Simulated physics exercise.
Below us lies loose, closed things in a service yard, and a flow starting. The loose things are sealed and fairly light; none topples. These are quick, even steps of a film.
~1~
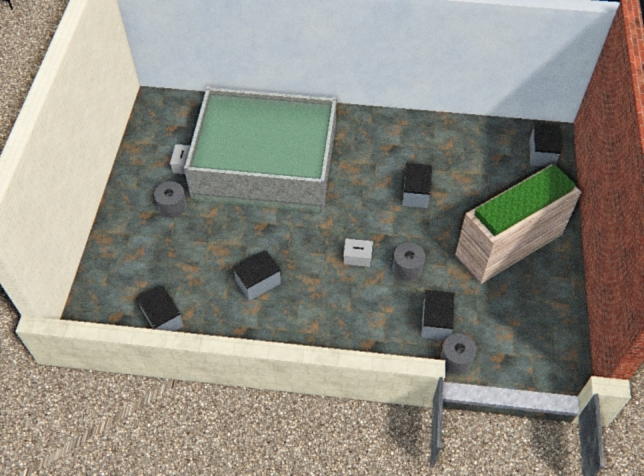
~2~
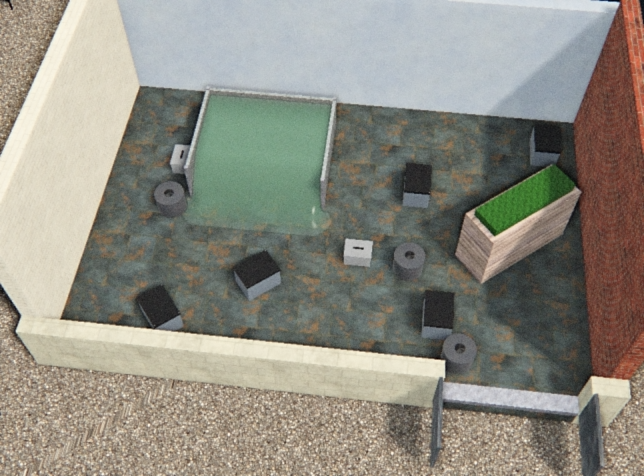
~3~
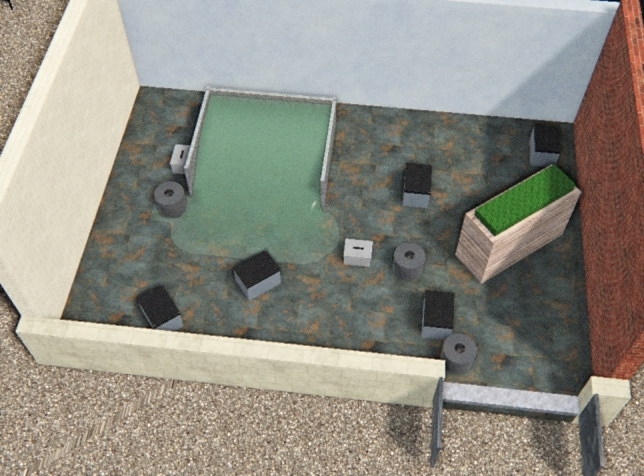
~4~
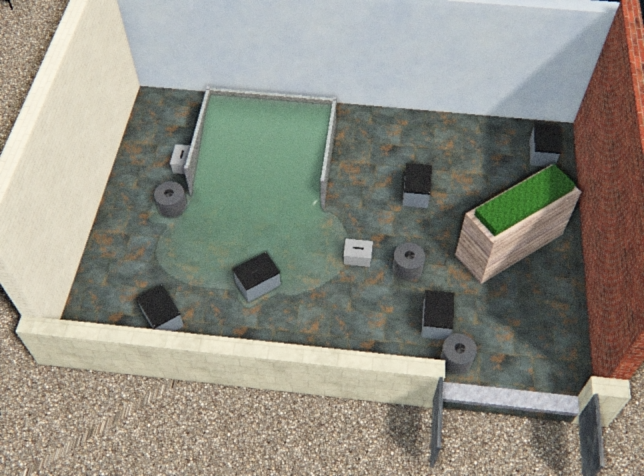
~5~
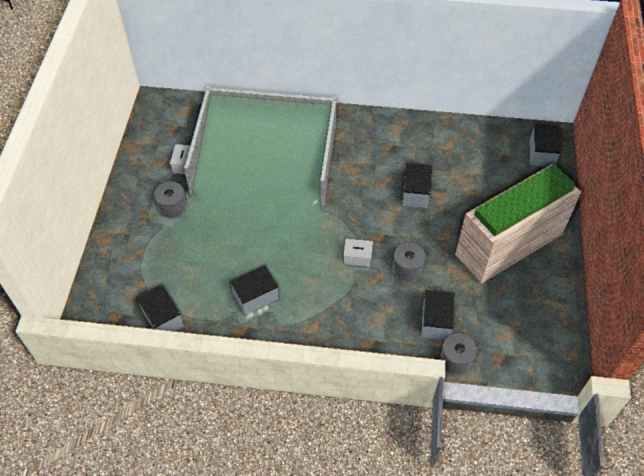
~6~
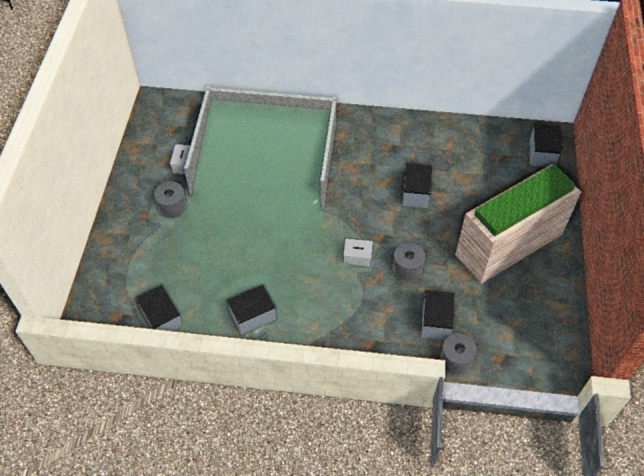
Walled service yard with scattered dark-topped chests, green water spreading from an opened tank and nudging one chest toward the front wall.
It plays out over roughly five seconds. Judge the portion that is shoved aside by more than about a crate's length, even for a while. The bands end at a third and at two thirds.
Share: From one to two thirds.
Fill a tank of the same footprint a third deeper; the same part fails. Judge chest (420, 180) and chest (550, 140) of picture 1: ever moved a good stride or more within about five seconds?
As listed: Under that, never so far.
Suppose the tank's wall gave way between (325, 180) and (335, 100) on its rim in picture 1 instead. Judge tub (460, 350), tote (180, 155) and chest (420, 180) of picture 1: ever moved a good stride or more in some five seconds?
In turn: Less than that, under that, swept aside.
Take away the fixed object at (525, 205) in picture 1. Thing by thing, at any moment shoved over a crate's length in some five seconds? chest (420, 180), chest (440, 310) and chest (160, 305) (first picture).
In that order: Less than that, shifted that much, swept aside.
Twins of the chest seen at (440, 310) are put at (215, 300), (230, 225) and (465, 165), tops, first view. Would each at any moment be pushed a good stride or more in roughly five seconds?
In turn: Pushed that far, shifted that much, no.
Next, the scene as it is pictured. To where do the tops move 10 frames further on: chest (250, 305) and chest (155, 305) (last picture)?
At about (334, 334) and (69, 294).
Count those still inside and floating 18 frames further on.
2 of them.
A moment on, 1 of 10 are well off their spots; 1 afloat.
Next, 2 of 10 are well off their spots; 2 afloat.
Later, 4 of 10 are well off their spots; 2 afloat.
In the end, 6 of 10 are well off their spots, and 6 have been at some point; 4 afloat.
